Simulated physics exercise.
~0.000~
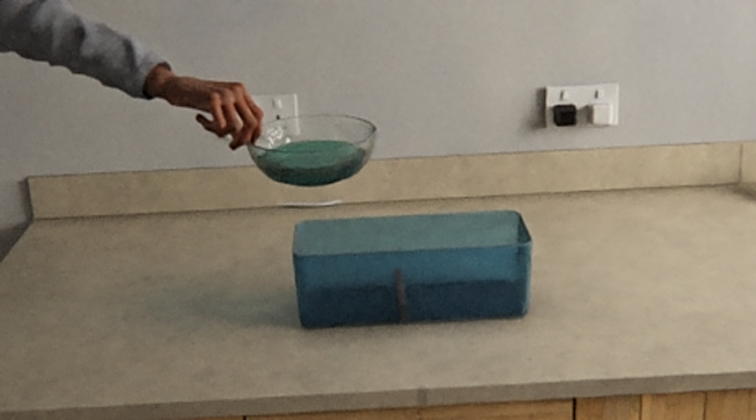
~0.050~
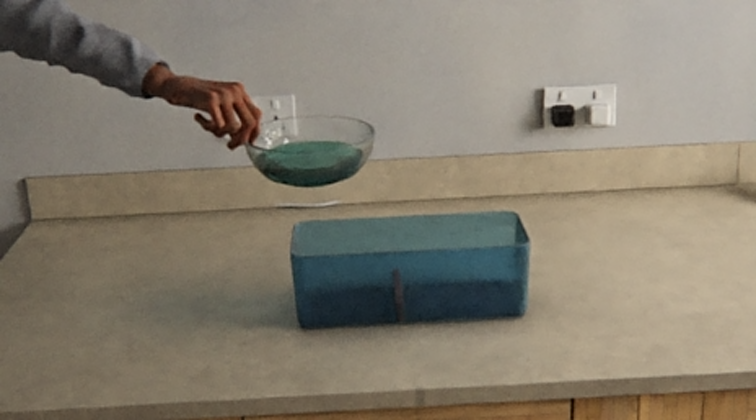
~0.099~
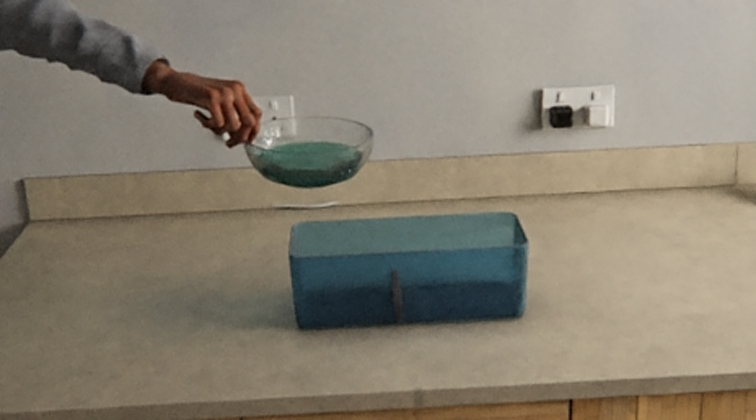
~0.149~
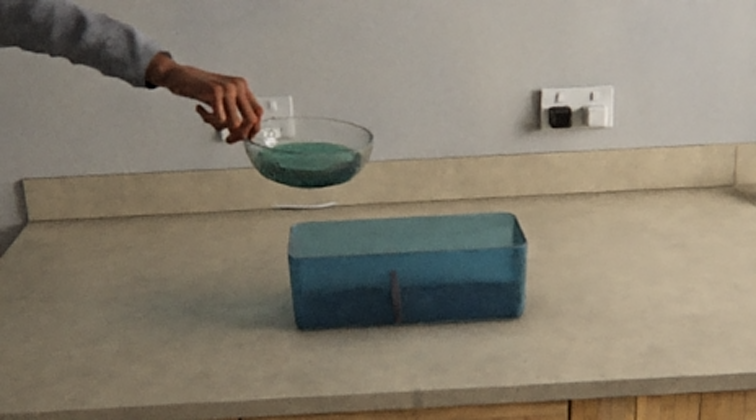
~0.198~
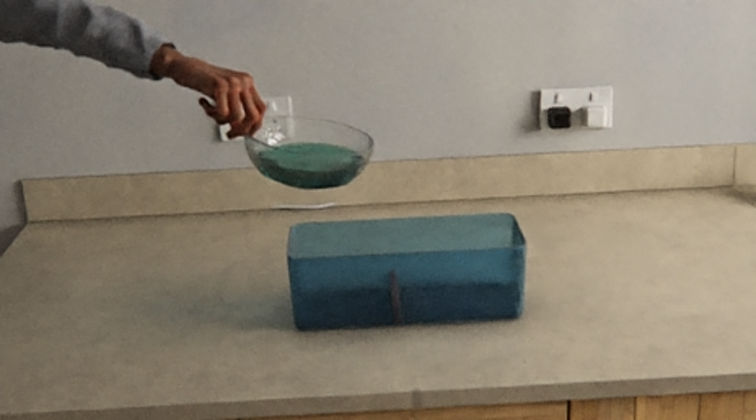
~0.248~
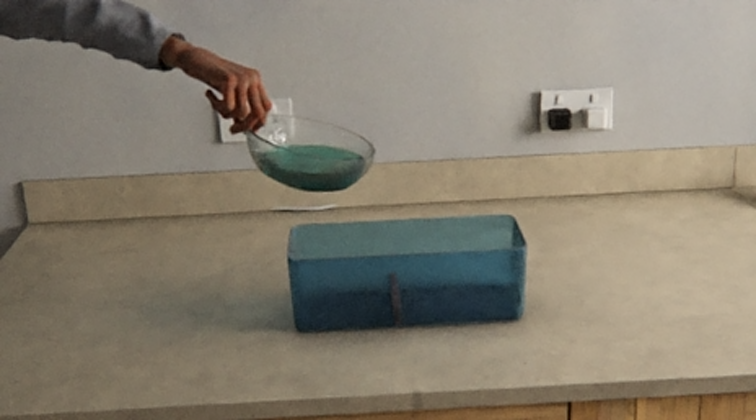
On a kitchen worktop, a hand held a clear bowl of greenish water above a blue oblong basin, kept it almost level at first, then gradually tilted it a little to the right.
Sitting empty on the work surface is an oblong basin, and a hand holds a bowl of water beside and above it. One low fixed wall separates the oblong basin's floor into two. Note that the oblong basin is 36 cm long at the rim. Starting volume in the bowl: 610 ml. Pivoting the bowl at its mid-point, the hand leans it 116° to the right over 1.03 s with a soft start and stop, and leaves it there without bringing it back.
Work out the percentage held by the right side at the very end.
I would put it at 56 per cent.
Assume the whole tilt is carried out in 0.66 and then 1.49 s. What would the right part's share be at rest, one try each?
First 55, then 60 per cent.
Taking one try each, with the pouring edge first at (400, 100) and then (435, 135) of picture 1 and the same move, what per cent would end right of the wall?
In turn about 75 and 85 per cent.
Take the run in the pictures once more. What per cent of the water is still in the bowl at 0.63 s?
About 24 per cent.
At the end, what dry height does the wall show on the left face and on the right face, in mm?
Left roughly 16 mm; right roughly 16 mm.
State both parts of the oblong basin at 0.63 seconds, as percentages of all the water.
Around 4 percent on the left and 34 on the right.
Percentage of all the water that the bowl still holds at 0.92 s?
0 per cent or thereabouts.
Then, 0.63 s in, the tilt is 78° and 24 per cent is still to pour, 4 is left of the wall and 35 right of it.
Then, 0.92 s in, the tilt is 112° and 0 per cent is still to pour, 44 is left of the wall and 55 right of it.
Then, 1.21 s in, the tilt is 116° and 0 per cent is still to pour, 43 is left of the wall and 56 right of it.
Then, 1.53 s in, the tilt is 116° and 0 per cent is still to pour, 43 is left of the wall and 56 right of it.
Finally, 43 per cent lies left of the wall, 56 right of it and 1 outside.
